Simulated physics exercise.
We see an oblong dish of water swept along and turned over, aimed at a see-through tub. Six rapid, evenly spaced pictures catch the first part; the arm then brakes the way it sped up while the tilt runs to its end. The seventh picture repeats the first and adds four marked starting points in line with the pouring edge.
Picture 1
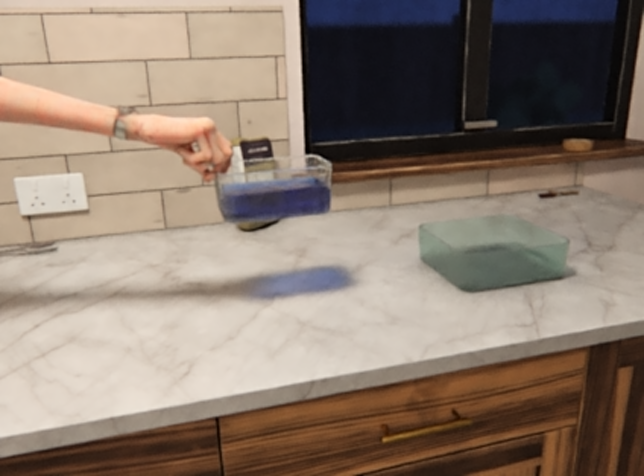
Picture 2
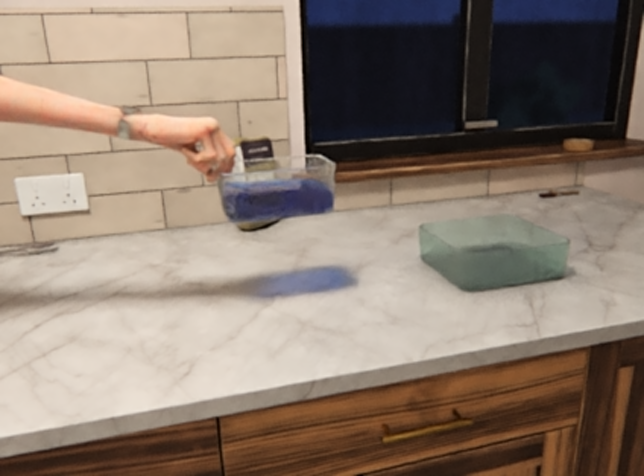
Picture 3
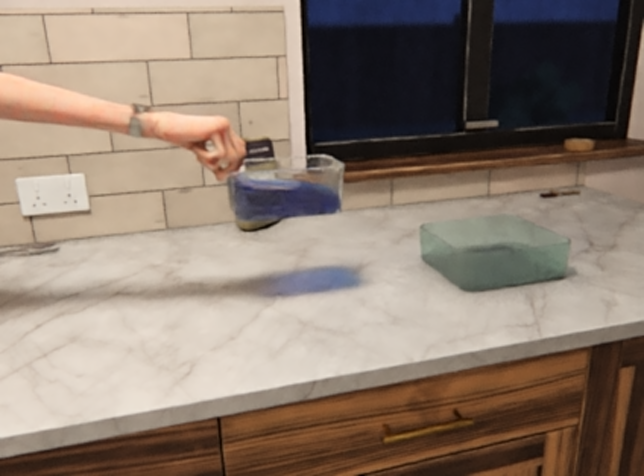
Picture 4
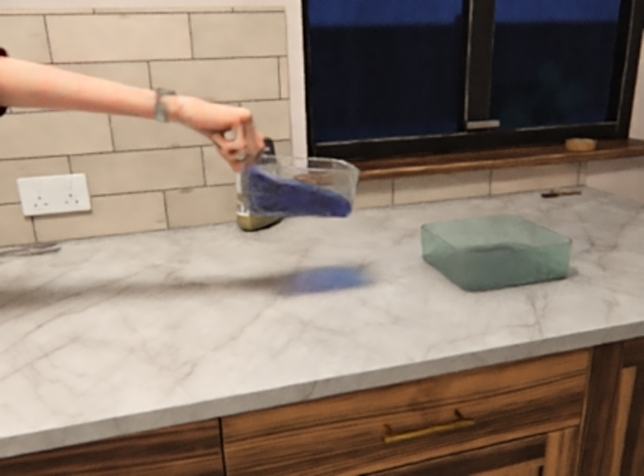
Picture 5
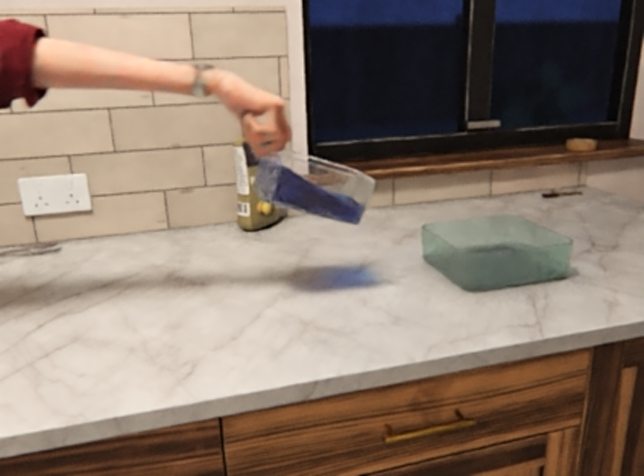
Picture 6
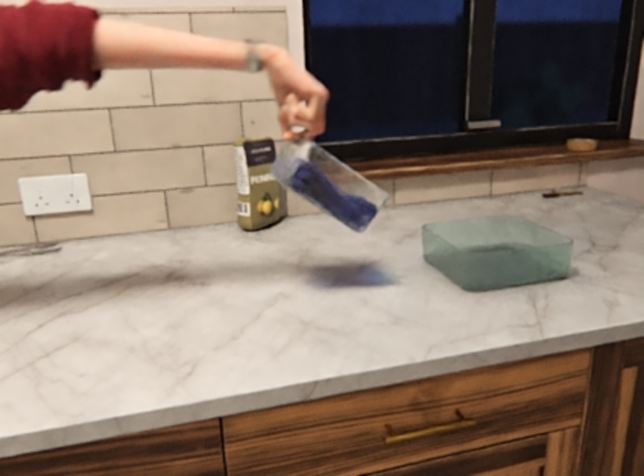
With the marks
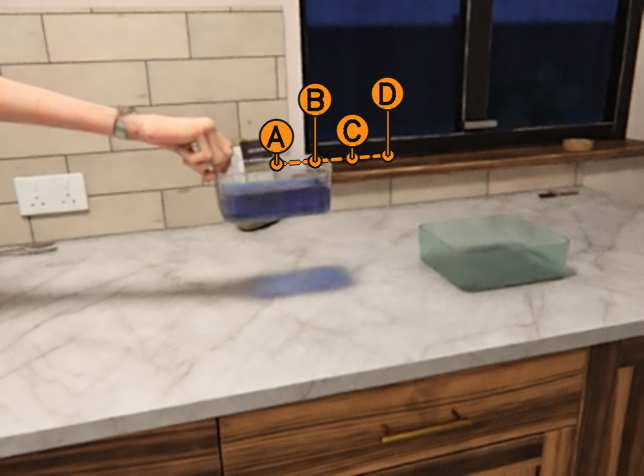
A hand carries a clear dish of blue liquid rightward and tilts it steeply.
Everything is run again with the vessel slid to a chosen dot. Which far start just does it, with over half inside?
The limit is C.
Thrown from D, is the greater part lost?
No, that is safe.
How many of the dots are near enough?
Two of the four.
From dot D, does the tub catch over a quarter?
Yes, clearly.
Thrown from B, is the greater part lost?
Yes.
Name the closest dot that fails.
B it is.
On the marked copy, A at (276, 164); B at (315, 161); C at (352, 158); D at (387, 155).
For dot A, about 0 % lands in the tub, 97 % falls short and 3 % goes beside or beyond.
For dot B, about 25 % lands in the tub, 67 % falls short and 9 % goes beside or beyond.
For dot C, about 63 % lands in the tub, 22 % falls short and 15 % goes beside or beyond.
For dot D, about 80 % lands in the tub, 5 % falls short and 16 % goes beside or beyond.
